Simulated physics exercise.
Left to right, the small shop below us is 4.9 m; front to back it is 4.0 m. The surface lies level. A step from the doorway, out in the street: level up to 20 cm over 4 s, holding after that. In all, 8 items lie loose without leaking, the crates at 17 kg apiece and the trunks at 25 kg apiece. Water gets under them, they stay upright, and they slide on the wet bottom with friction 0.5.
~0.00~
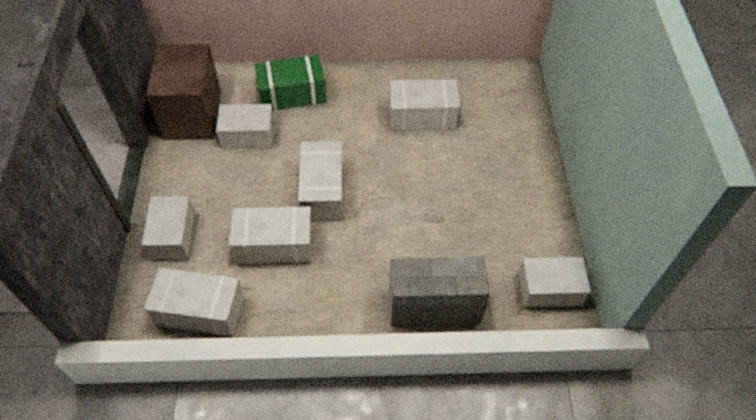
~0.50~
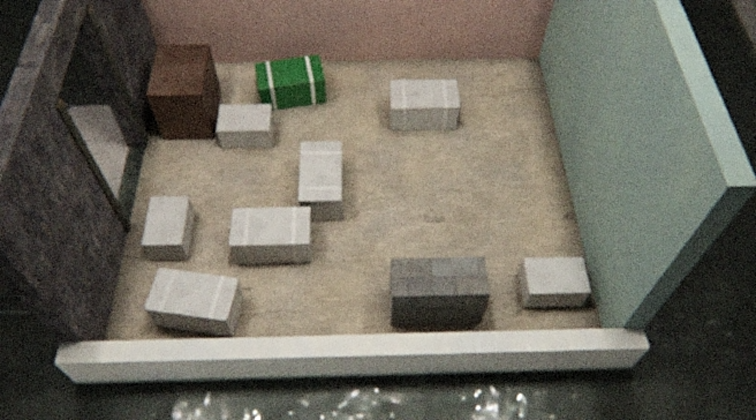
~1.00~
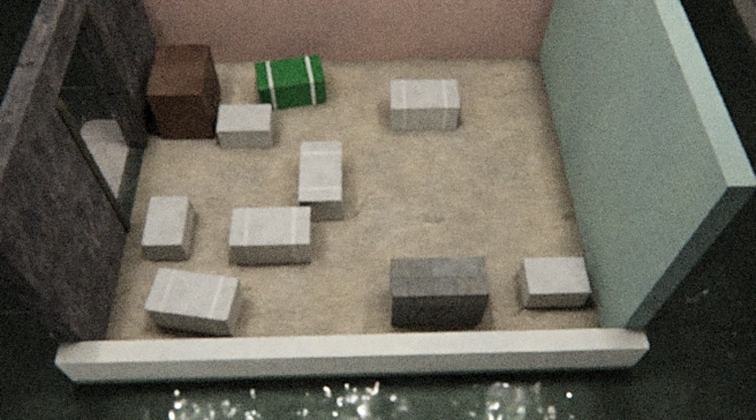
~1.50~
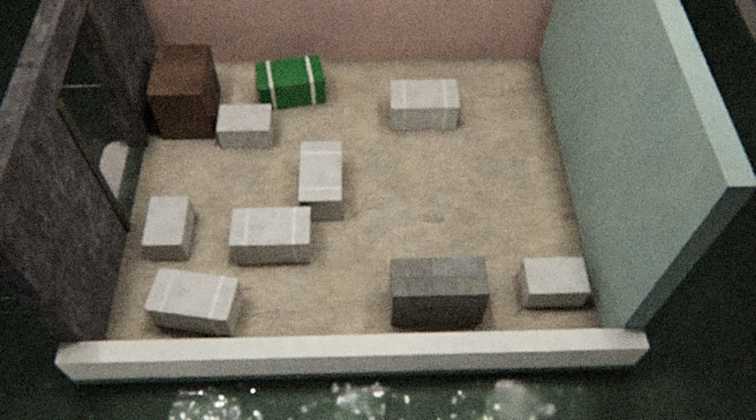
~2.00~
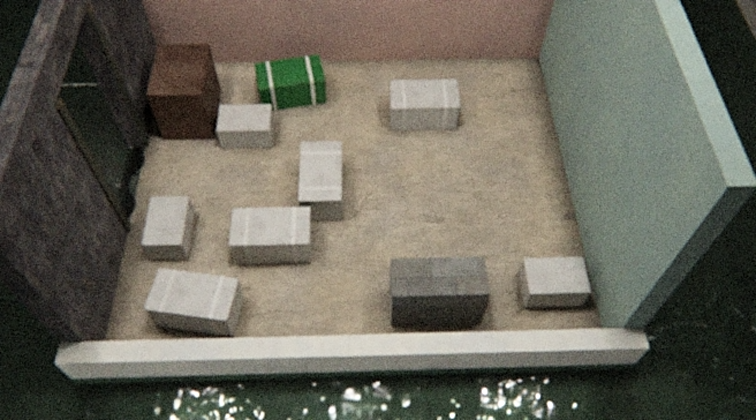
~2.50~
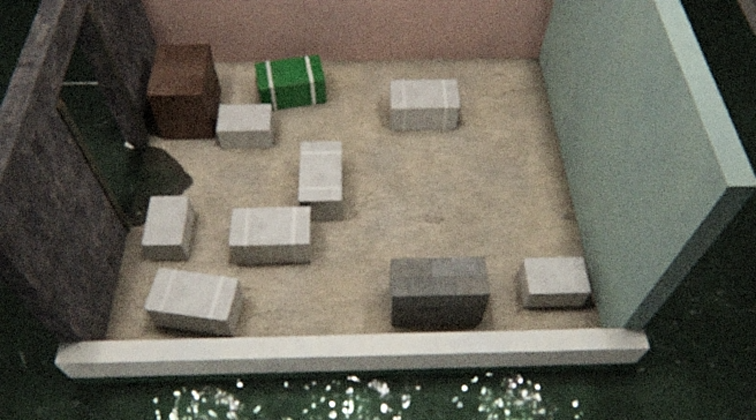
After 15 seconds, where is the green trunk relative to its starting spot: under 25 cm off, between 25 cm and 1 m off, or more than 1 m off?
Result: Short displacement.
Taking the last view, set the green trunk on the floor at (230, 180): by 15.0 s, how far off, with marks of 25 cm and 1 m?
What happens is it gets pushed a long way.
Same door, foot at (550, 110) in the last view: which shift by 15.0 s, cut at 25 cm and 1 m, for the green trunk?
Green trunk: Long trip.
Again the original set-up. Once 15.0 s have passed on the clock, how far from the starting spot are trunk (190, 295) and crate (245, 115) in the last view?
They've ended up 5 cm and 250 cm away, in that order.
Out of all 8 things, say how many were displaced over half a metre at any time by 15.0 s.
The total is 5.
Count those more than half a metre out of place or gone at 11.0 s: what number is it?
The number comes to 2.
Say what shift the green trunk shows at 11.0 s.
0 cm or so by then.
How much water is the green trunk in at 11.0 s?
About 5 cm.
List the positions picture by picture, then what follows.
In the first frame, the green trunk at (289, 72) rests on the ground; 0.0 m2 under water; 0 of 8 have shifted.
In the second frame, the green trunk at (289, 72), on the bottom; 0.0 m2 under water; 0 of 8 have shifted.
In the third frame, the green trunk at (289, 72), on the bottom; 0.0 m2 under water; 0 of 8 have shifted.
In the fourth frame, the green trunk at (289, 72), on the bottom; 0.0 m2 under water; 0 of 8 have shifted.
In the fifth frame, the green trunk at (289, 72) rests on the ground; water covers 0.0 m2; 0 of 8 have shifted.
In the sixth frame, the green trunk at (289, 72) rests on the ground; water covers 0.4 m2; 0 of 8 have shifted.
After 3.5 s the green trunk is near (289, 72), 0.0 m from its start, aground; 0 afloat.
After 6.8 s the green trunk is near (289, 72), 0.0 m from its start, aground; 0 afloat.
After 11.0 s the green trunk is near (289, 72), 0.0 m from its start, aground; 2 afloat.
After 15.0 s the green trunk is near (251, 79), 0.5 m from its start, afloat; 6 afloat.
